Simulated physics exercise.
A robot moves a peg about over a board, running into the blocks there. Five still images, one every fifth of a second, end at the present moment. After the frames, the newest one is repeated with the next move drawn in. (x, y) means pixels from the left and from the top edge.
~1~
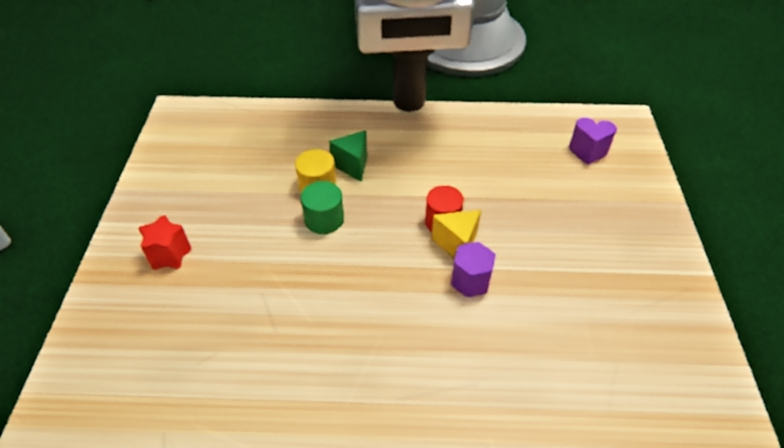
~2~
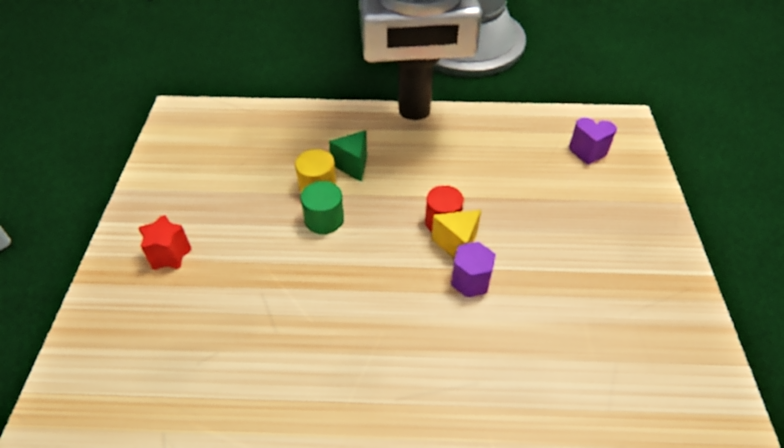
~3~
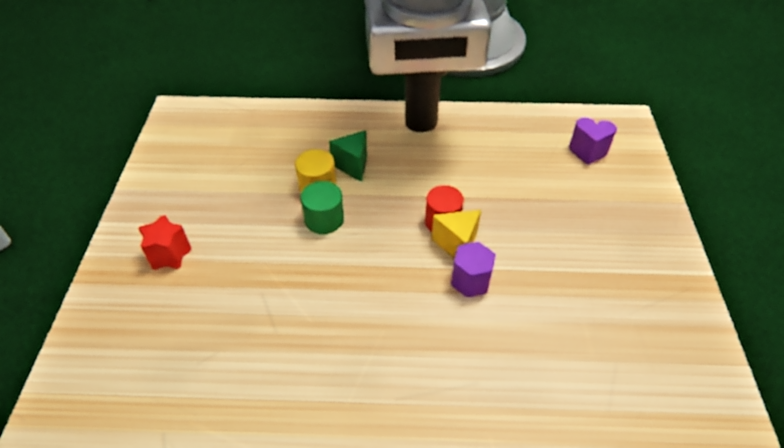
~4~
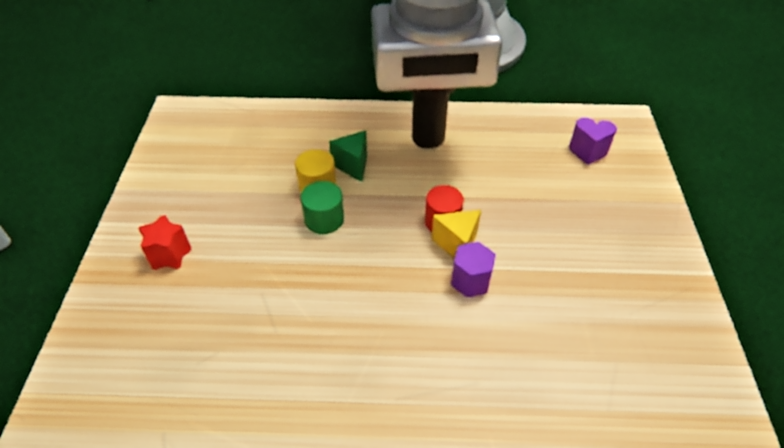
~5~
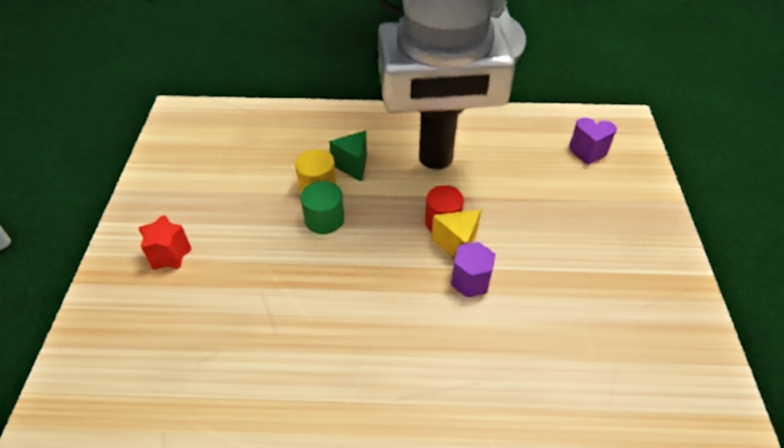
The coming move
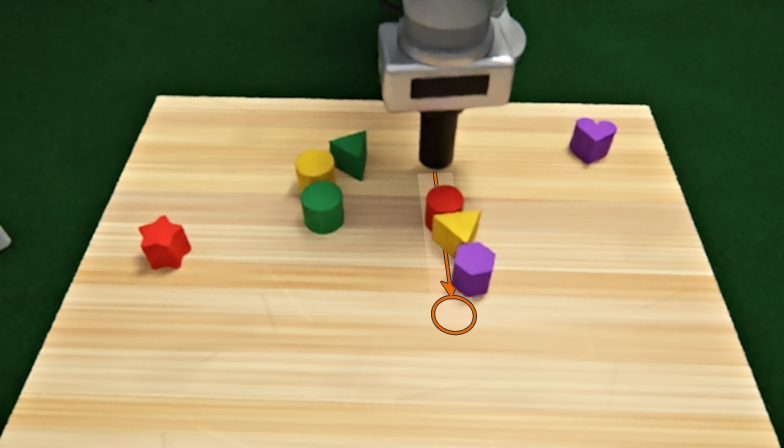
Robot arm with a dark peg moving slowly forward and slightly right over a wooden board, the colored blocks staying still.
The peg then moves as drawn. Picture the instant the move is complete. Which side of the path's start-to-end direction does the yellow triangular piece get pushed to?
It will end up to the left.
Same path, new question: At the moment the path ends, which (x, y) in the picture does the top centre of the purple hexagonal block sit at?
At pixel (509, 295).
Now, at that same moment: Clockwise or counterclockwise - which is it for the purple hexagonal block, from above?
Overhead view: Clockwise.
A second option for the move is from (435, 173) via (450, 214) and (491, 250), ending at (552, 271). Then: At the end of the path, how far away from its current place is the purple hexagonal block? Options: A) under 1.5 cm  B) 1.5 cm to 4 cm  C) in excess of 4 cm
I choose B.
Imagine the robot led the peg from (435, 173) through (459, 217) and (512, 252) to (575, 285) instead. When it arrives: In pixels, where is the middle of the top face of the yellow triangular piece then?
Expect it around (464, 247).
Path on the board, from (435, 173) directly to (454, 315).
What follows on the original path. One third of the way, peg at (442, 199); red round block at (444, 219); yellow triangular piece at (466, 243), turned 45° anticlockwise; purple hexagonal block at (487, 273), turned 30° clockwise.
Two thirds of the way, peg at (449, 247); red round block at (441, 271); yellow triangular piece at (482, 257), turned 65° anticlockwise; purple hexagonal block at (497, 285), turned 60° clockwise.
At the end, peg at (456, 301); green triangular piece in place; red round block at (430, 321); yellow triangular piece at (490, 265), turned 80° anticlockwise; purple hexagonal block at (509, 295), turned 65° clockwise.
